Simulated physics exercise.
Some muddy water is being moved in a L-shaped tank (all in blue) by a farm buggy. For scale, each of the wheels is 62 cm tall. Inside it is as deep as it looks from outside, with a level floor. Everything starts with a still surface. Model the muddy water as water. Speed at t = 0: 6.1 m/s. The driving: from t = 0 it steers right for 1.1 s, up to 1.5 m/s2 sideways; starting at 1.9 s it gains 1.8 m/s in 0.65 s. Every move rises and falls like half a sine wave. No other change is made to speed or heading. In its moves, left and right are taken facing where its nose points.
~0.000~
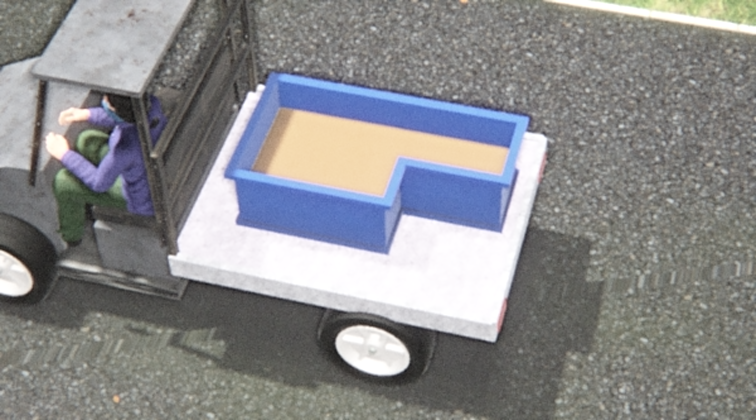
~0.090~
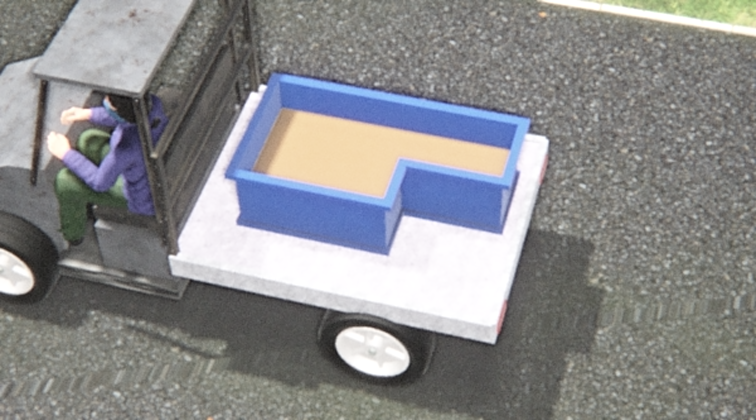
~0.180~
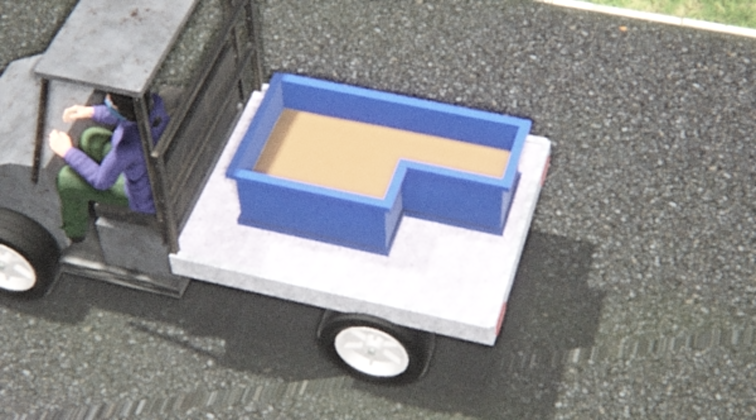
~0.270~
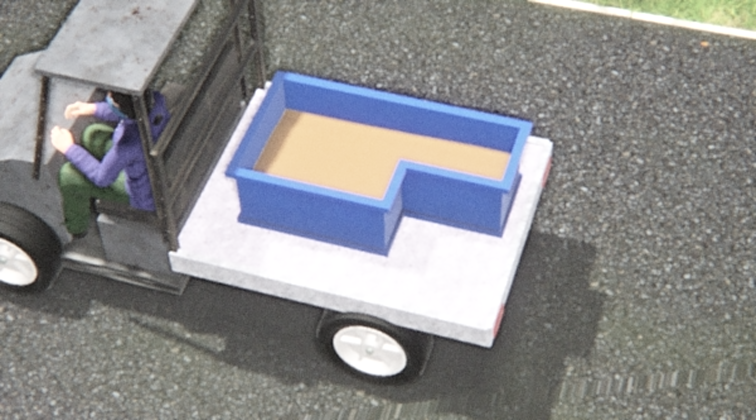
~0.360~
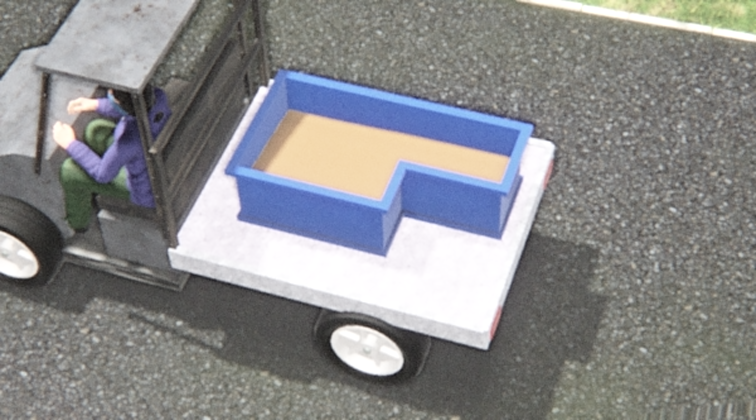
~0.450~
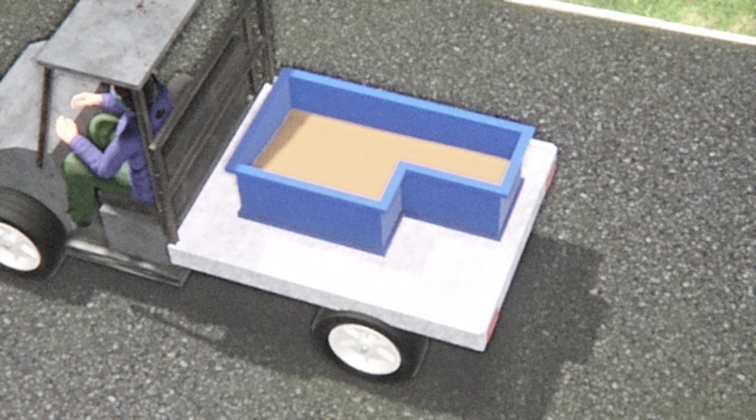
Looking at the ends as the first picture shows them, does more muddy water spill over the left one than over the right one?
No, the right one gets more.
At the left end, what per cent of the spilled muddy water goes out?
Some 0 per cent of it.
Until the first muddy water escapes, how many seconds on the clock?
2.8 s.
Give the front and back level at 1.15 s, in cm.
Level, front = 22 cm; level, back = 14 cm.
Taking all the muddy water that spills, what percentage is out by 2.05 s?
Some 0 percent has come out by that time.
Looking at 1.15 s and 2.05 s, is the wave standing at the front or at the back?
Towards the fore end first, then towards the aft end.
After 1.15 s it stands 15 cm high behind and 23 cm in front; all of it is still inside.
After 2.05 s it stands 24 cm high behind and 15 cm in front; all of it is still inside.
After 3.05 s it stands 35 cm high behind and 7 cm in front; 5 per cent has gone over the right end, a little elsewhere.
After 5.53 s 6 per cent has gone over the right end and the near side, a little elsewhere; the left end has passed 0 per cent and the right end 4.
